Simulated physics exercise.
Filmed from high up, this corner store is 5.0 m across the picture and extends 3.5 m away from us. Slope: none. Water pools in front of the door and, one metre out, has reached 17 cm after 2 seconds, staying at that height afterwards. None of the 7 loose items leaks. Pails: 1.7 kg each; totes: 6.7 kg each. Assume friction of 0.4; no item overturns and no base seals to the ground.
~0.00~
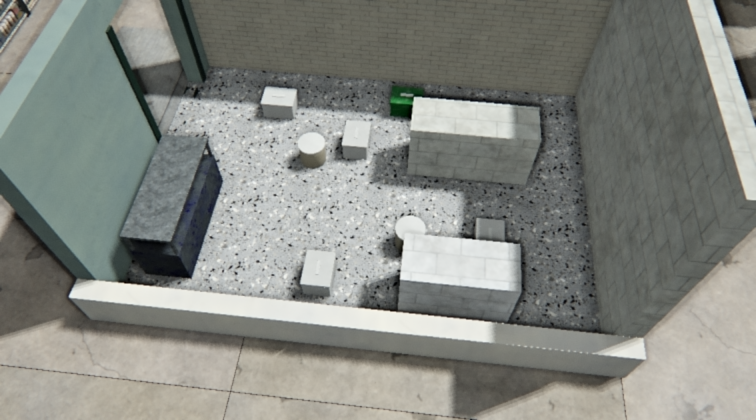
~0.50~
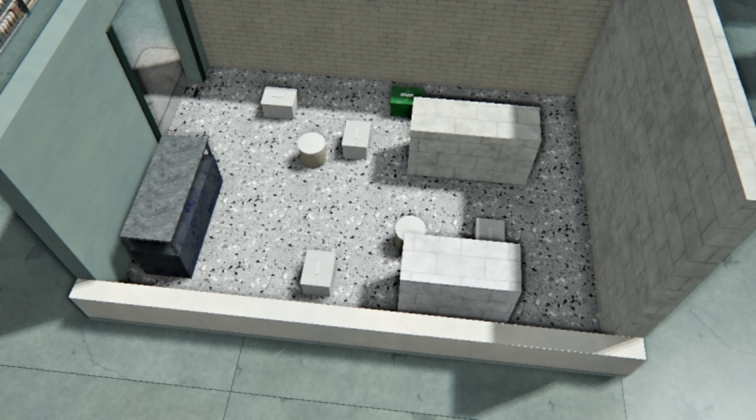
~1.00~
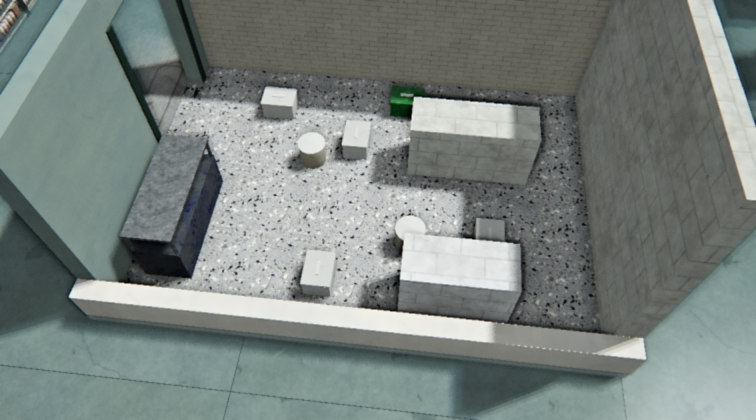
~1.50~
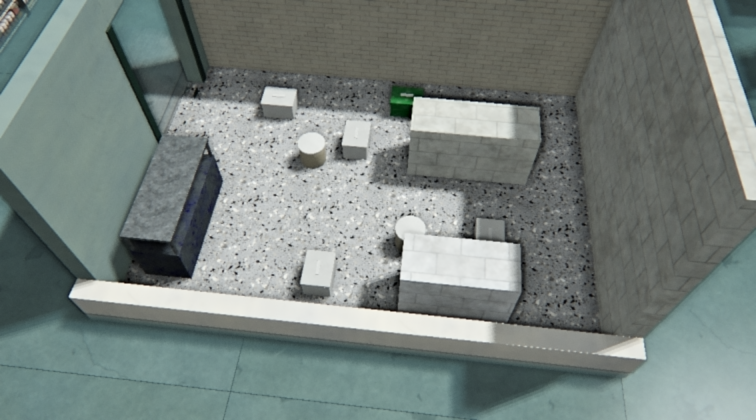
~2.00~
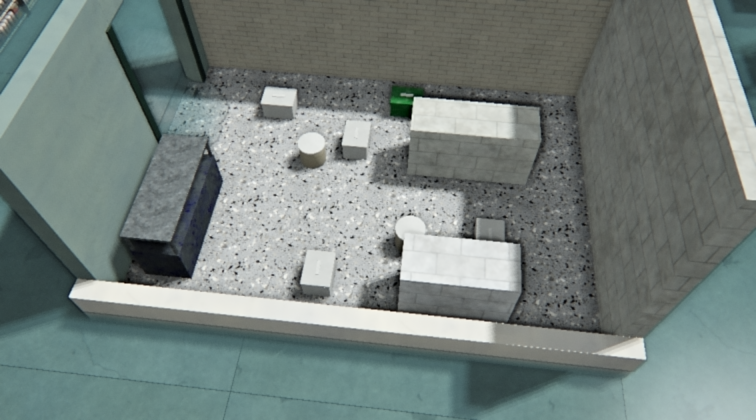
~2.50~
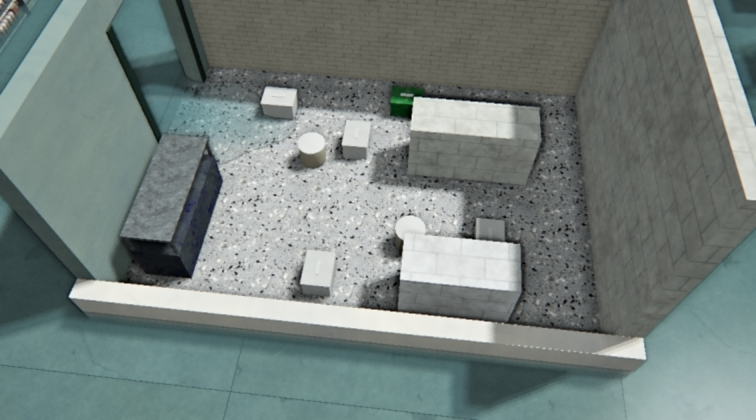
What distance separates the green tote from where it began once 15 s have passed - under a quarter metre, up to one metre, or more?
It is pushed well off.
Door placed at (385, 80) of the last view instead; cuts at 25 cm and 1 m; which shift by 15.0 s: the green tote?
Under that change the green tote is pushed well away.
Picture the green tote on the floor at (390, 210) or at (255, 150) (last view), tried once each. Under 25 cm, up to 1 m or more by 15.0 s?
From the first spot it would drift a bit, and from the second it would go a long distance.
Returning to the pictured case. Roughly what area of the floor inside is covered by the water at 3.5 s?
Somewhere around 5.0 m2, roughly.
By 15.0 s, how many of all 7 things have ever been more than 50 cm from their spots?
Count: 7.
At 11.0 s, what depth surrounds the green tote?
Roughly 13 cm at that moment.
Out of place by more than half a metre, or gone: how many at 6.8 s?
Tally: 6.
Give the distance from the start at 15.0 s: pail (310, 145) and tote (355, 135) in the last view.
They've ended up 140 cm and 150 cm away, in that order.
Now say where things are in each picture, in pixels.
In the first frame, the green tote at (407, 96) rests on the ground; 0.0 m2 under water; 0 of 7 have shifted.
In the second frame, the green tote at (407, 96), on the bottom; water covers 0.0 m2; 0 of 7 have shifted.
In the third frame, the green tote at (407, 96) rests on the ground; 0.0 m2 under water; 0 of 7 have shifted.
In the fourth frame, the green tote at (407, 96) rests on the ground; water covers 0.0 m2; 0 of 7 have shifted.
In the fifth frame, the green tote at (407, 96), on the bottom; 0.5 m2 under water; 0 of 7 have shifted.
In the sixth frame, the green tote at (407, 96) rests on the ground; 1.3 m2 under water; 0 of 7 have shifted.
After 3.5 s the green tote is near (407, 96), 0.0 m from its start, aground; 1 afloat.
After 6.8 s the green tote is near (559, 114), 1.9 m from its start, afloat; 3 afloat.
After 11.0 s the green tote is near (582, 282), 3.1 m from its start, afloat; 7 afloat.
After 15.0 s the green tote is near (552, 275), 2.9 m from its start, afloat; 7 afloat.
